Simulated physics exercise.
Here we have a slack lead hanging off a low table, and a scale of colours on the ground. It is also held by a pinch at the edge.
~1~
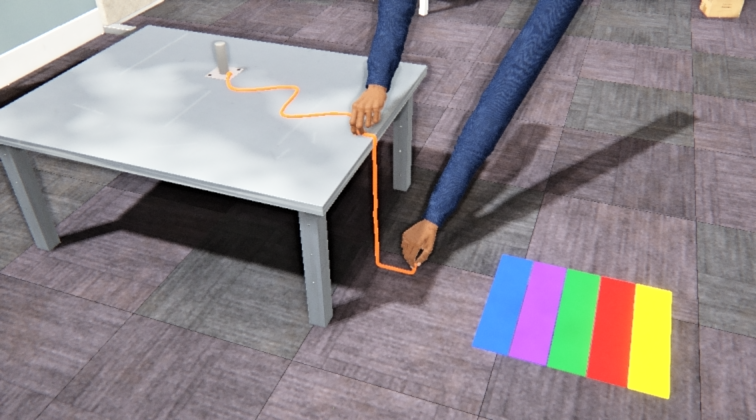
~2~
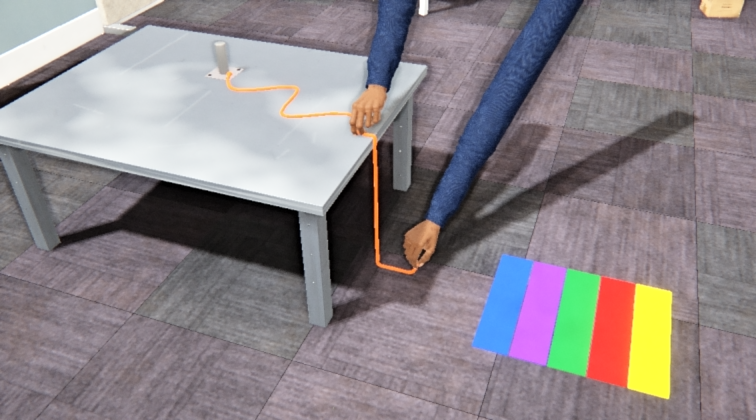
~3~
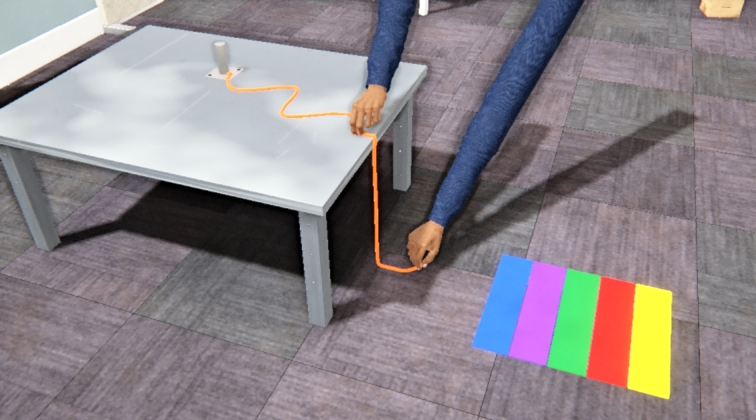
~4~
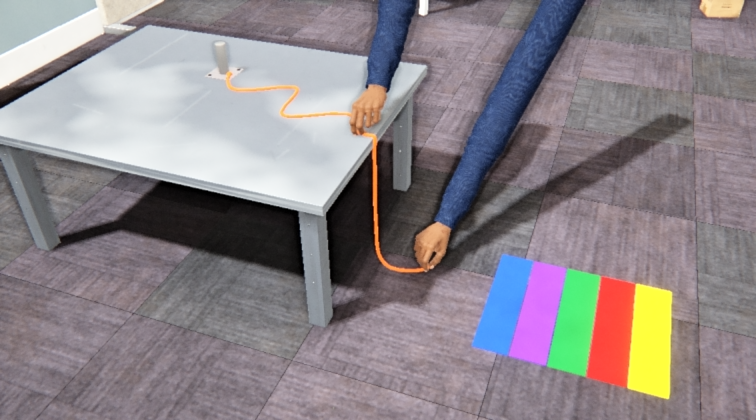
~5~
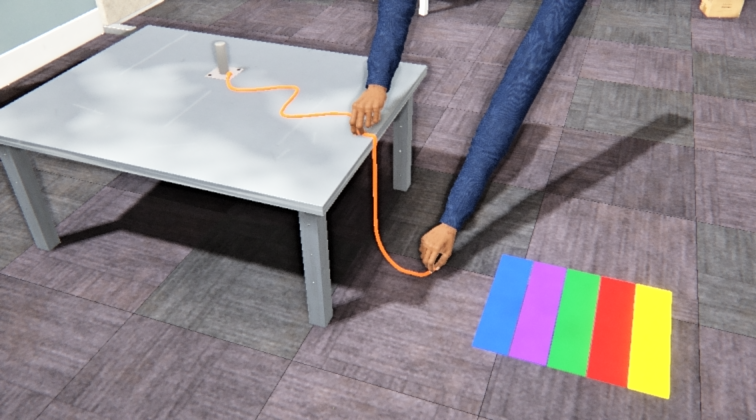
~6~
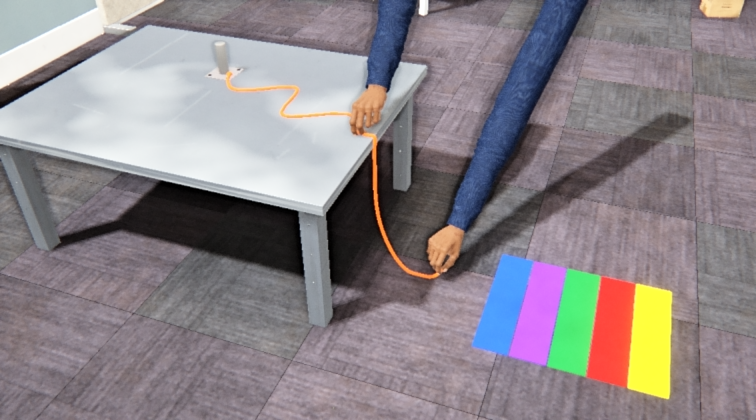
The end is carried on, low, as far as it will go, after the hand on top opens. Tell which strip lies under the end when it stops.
The red strip.
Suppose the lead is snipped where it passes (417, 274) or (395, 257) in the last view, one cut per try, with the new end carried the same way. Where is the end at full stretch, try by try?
First try near (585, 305), second near (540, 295).
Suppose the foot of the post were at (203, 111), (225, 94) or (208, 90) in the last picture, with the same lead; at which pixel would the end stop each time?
Around (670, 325), then (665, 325), then (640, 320).
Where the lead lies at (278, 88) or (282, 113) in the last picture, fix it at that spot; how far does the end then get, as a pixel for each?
(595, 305), (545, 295).
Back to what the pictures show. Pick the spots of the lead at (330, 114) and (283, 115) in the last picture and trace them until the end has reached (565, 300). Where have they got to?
The two spots arrive at (384, 140) and (349, 117).
Soon after, end near (565, 300); over green.
Then, end near (604, 309); over red.
At full stretch, end near (626, 315); over red. The end stops over the red strip.
